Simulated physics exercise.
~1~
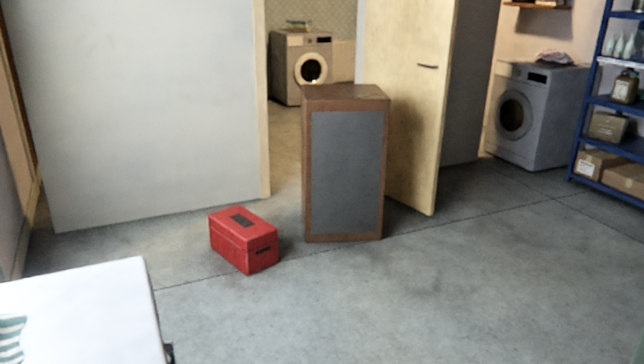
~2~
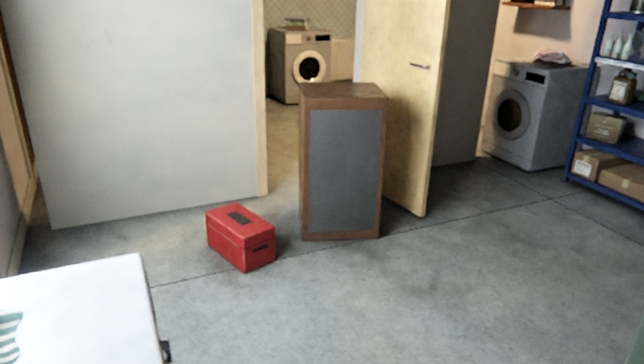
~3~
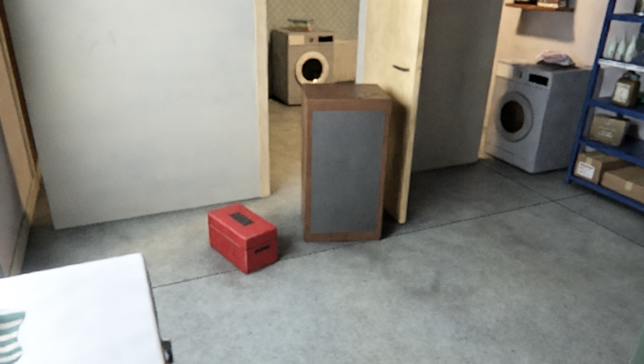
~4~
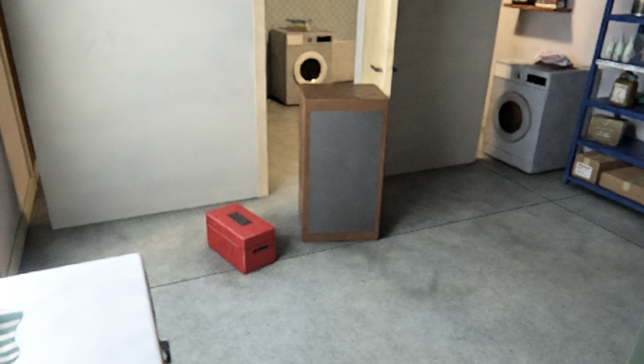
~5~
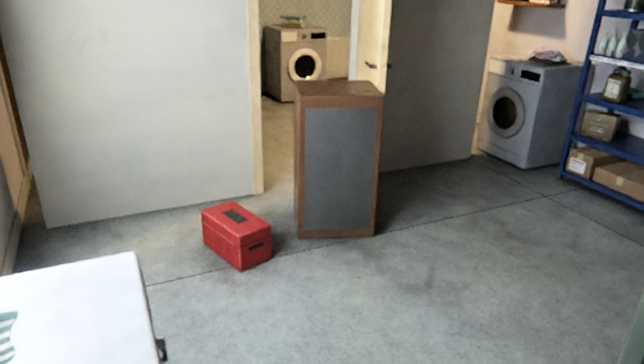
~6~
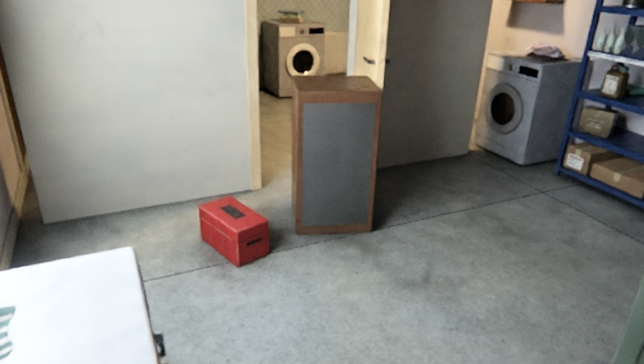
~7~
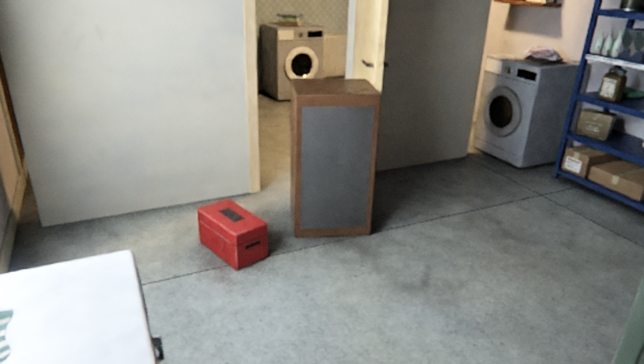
A tall brown cabinet with a dark grey front stands before an open doorway, seen from slightly above by a gently swaying camera in a grey-floored utility room. A red toolbox sits on the floor to its left, with a white surface in the near left corner. A washing machine shows through the doorway, and another stands at right beside blue shelves. The pale door, wide open behind the cabinet, swings partway toward closing, then slows and stops. It ends still well open, with the cabinet and toolbox where they were.
